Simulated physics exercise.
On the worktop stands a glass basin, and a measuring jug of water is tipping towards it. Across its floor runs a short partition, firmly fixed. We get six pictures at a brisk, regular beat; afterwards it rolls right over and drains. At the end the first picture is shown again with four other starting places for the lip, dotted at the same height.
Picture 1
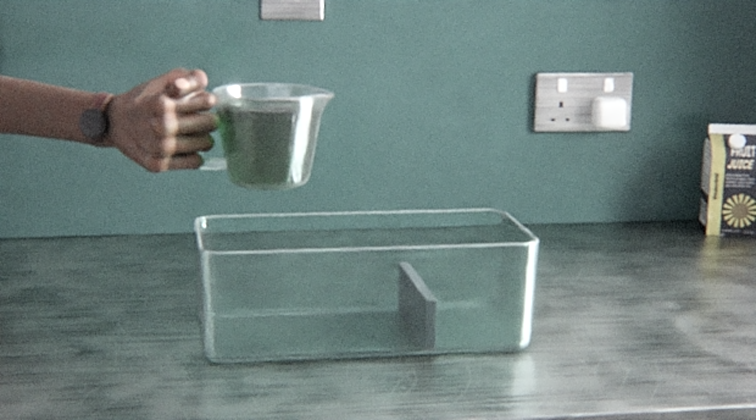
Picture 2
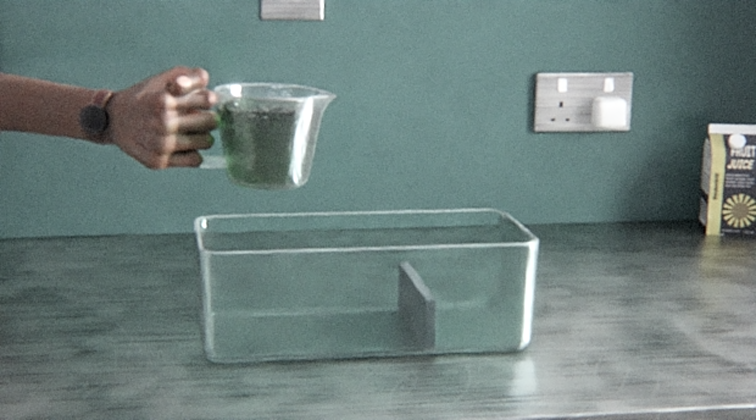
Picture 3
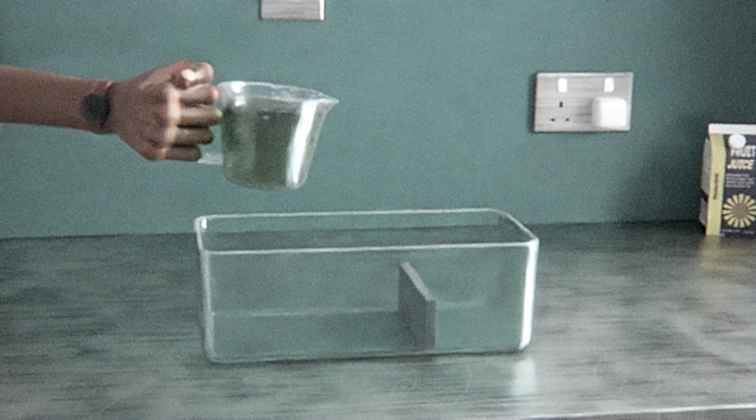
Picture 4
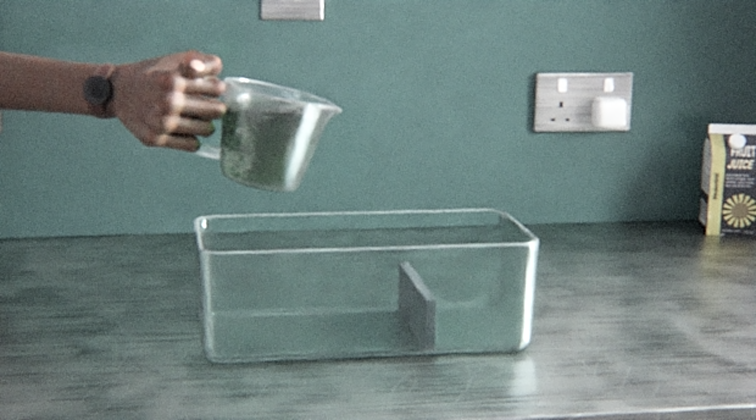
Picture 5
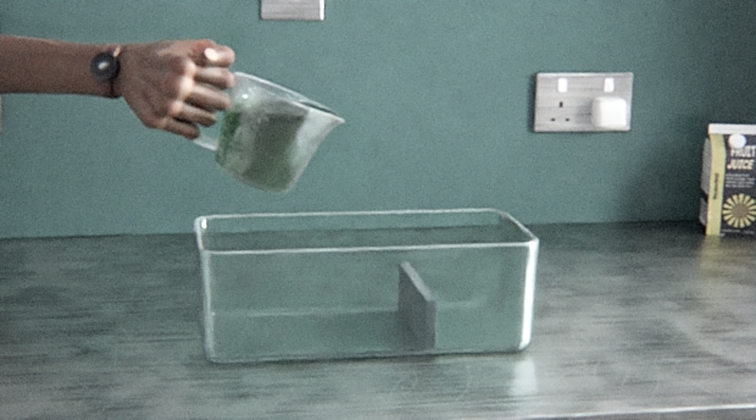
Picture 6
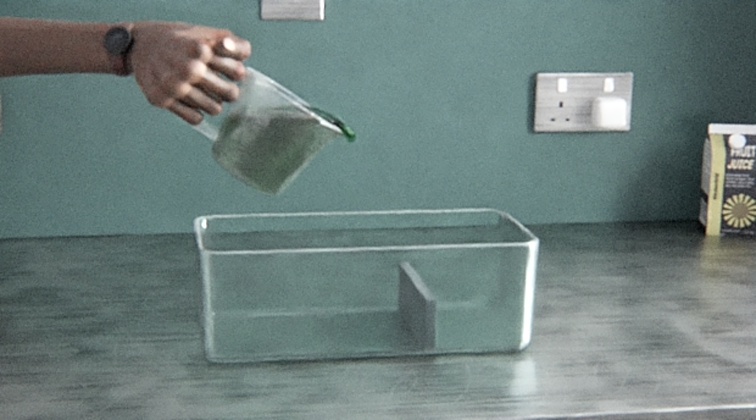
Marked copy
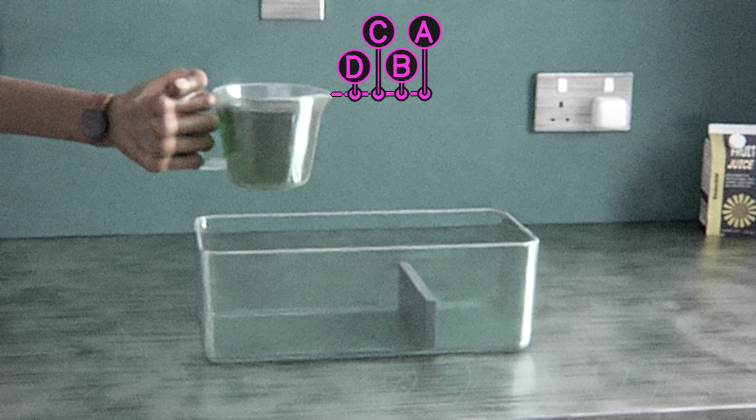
A kitchen worktop with a grey, streaked surface is seen from the front and slightly above, against a dark green wall. A clear rectangular glass basin with a short grey partition inside stands below a hand wearing a dark watch and holding a glass jug of greenish liquid, with sockets and a juice carton to the right. The hand tilts the jug rightward until liquid slips over its lip, while the camera stays still.
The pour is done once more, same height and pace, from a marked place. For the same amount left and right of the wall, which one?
Go for C.
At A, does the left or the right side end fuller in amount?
The right side.
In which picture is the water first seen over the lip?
Picture 6.
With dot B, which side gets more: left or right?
The right one.
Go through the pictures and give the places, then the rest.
Upright, lip at (332, 94); basin from (204, 361) to (529, 347); top of the wall at (417, 280); nothing has left yet.
Upright, lip at (333, 96); nothing has left yet.
Tipped about 6°, lip at (336, 101); nothing has left yet.
Tipped about 13°, lip at (340, 109); nothing has left yet.
Tipped about 22°, lip at (343, 120); nothing has left yet.
Tipped about 33°, lip at (344, 135); water is over the lip, down to (349, 138).
On the marked copy, A at (424, 93); B at (401, 93); C at (378, 93); D at (354, 94).
Choosing A, about 8 % ends left of the wall and 91 % right of it.
Choosing B, about 22 % ends left of the wall and 78 % right of it.
Choosing C, about 51 % ends left of the wall and 48 % right of it.
Choosing D, about 85 % ends left of the wall and 14 % right of it.
